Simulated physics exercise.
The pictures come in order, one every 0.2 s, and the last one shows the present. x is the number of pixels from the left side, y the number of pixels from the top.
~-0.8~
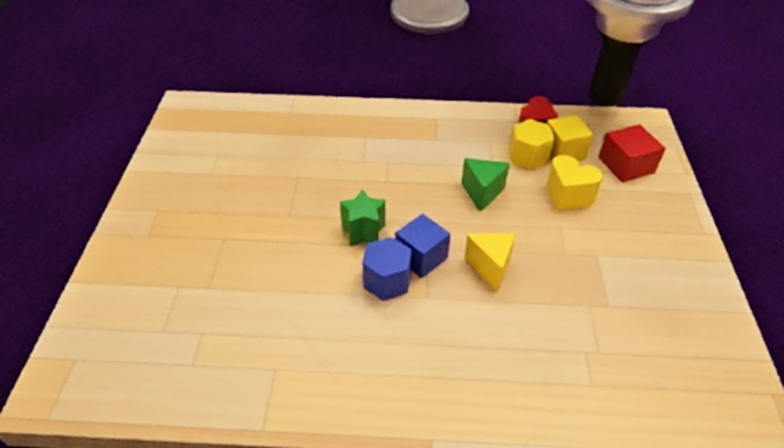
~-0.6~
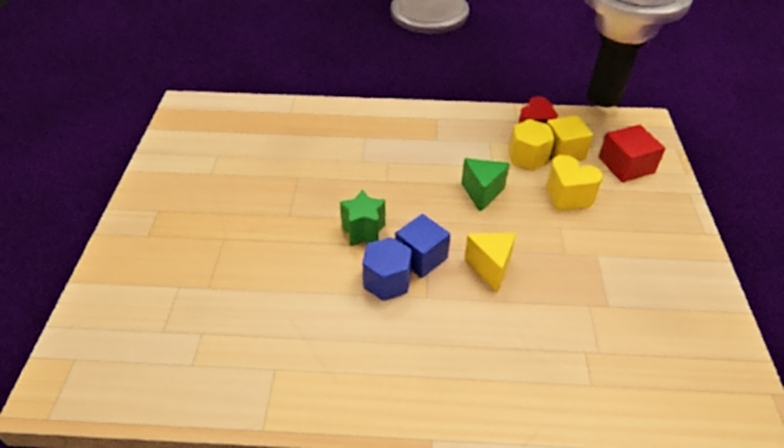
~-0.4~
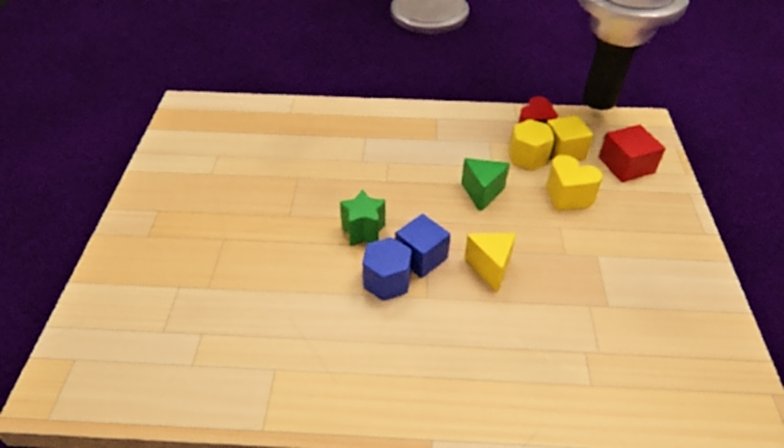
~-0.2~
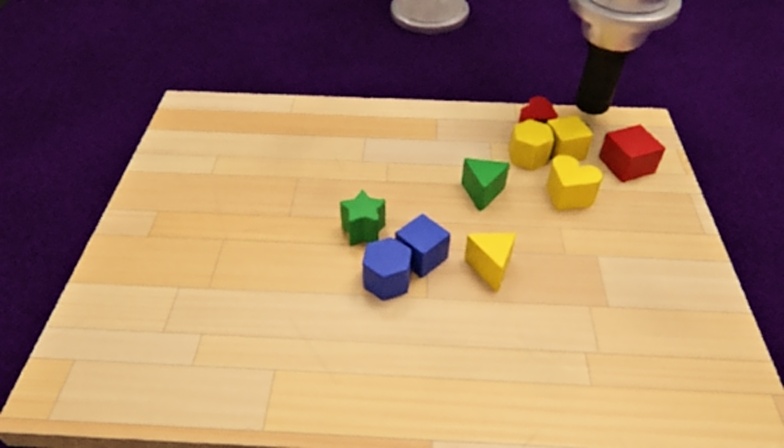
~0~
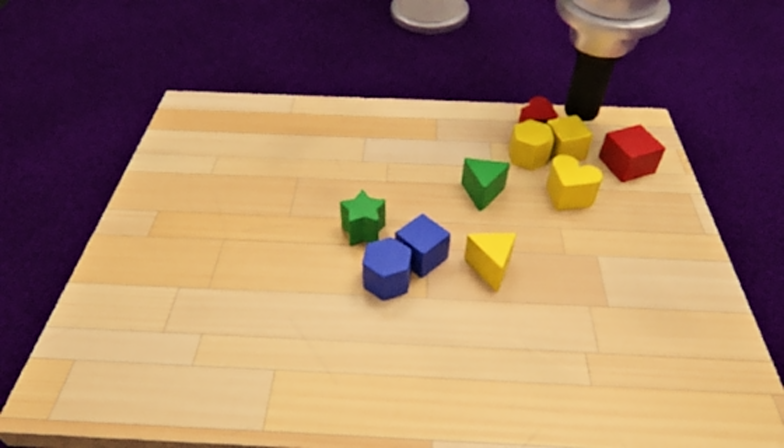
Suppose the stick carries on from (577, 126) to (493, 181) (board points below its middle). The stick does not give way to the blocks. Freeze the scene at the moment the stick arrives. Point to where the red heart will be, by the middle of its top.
The red heart ends near (517, 110).
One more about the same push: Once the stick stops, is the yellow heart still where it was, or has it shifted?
At the end of the path, it will have moved.
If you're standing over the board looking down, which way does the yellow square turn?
From overhead, anticlockwise.
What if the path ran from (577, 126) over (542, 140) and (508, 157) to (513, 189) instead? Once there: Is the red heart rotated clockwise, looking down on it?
Yes
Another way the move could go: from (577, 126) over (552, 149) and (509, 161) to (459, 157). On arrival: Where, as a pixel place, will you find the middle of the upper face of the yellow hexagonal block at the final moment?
My best guess is (447, 155).
On the path given first. One third of the way, stick (553, 129); yellow hexagonal block (529, 134); red heart (523, 109), turned 30° clockwise; yellow square (571, 141).
Two thirds of the way, stick (524, 148); green three-sided block (484, 172); yellow hexagonal block (495, 150), turned 15° clockwise; red heart (517, 110), turned 55° clockwise; yellow square (563, 152), turned 20° anticlockwise; yellow heart (584, 182), turned 20° anticlockwise.
At the end, stick (495, 167); green three-sided block (469, 187), turned 15° anticlockwise; yellow hexagonal block (459, 162), turned 45° clockwise; red heart (517, 110), turned 55° clockwise; yellow square (563, 152), turned 20° anticlockwise; yellow heart (585, 183), turned 20° anticlockwise.
